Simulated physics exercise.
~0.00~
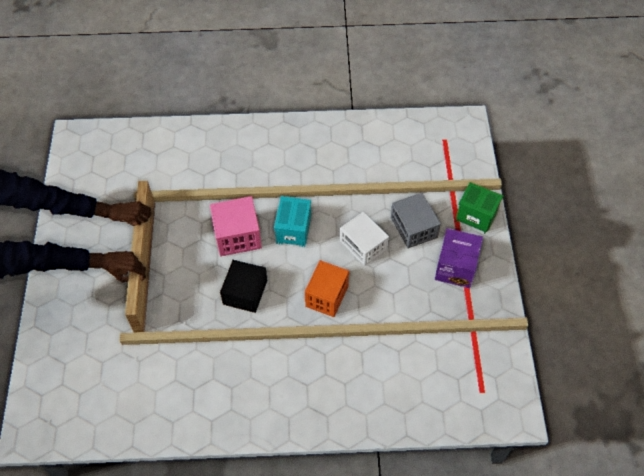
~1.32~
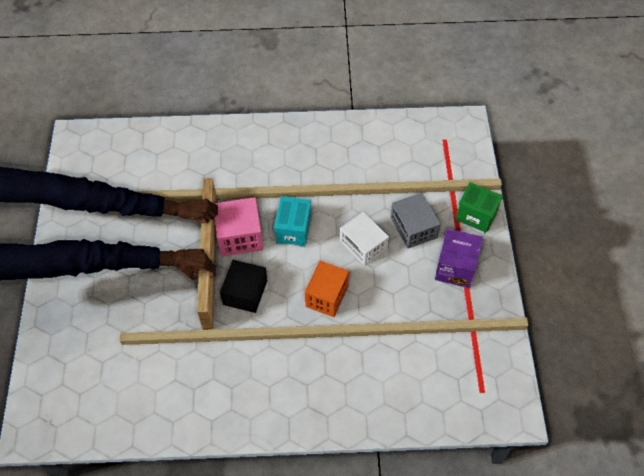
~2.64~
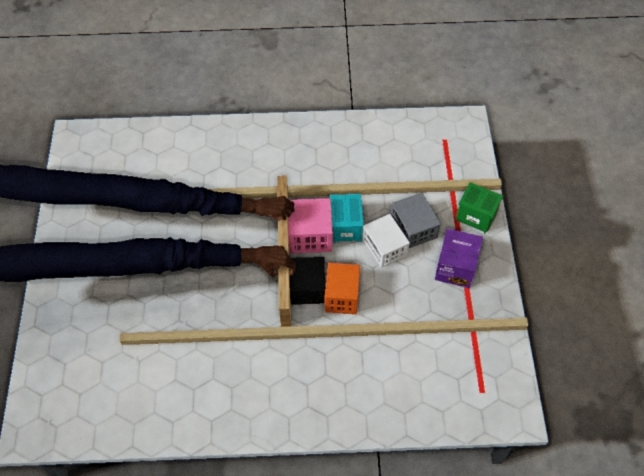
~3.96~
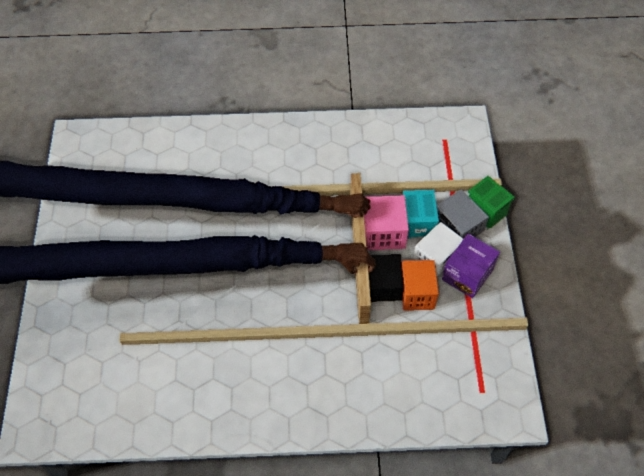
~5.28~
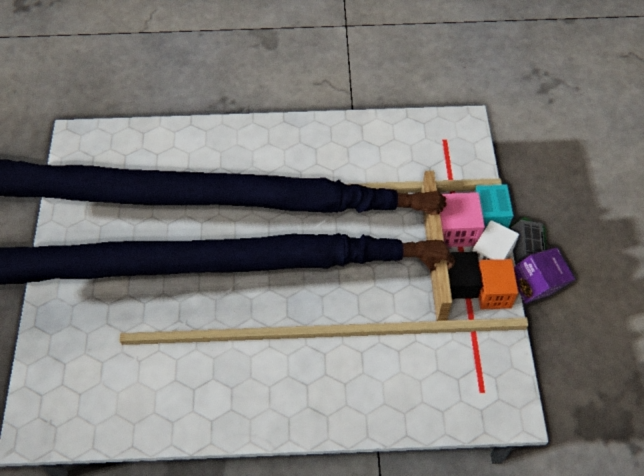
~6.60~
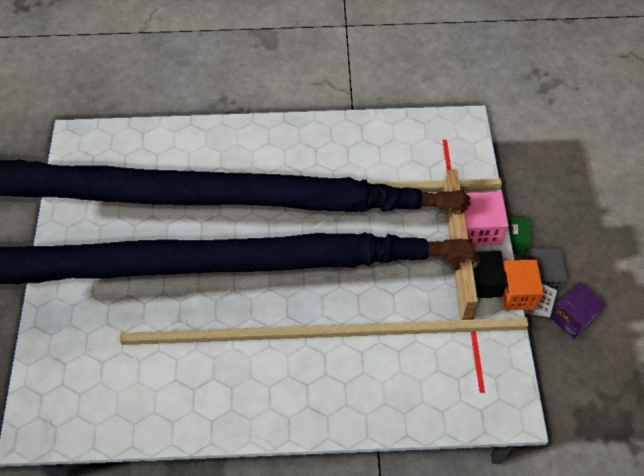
At the start, two hands hold an upright wooden plank at the left of a raised, hexagon-patterned platform, with eight coloured crates and boxes scattered between two rails. The hands slide the plank right until it meets the pink and black crates. It pushes them along, and they bunch up with the turquoise and orange ones. The growing cluster shoves the white, grey, purple and green items toward the right edge, past the red tape. Items begin tipping over the drop. Finally, the plank stops near the tape, with five gone over and the pink, black and orange crates still on the platform.
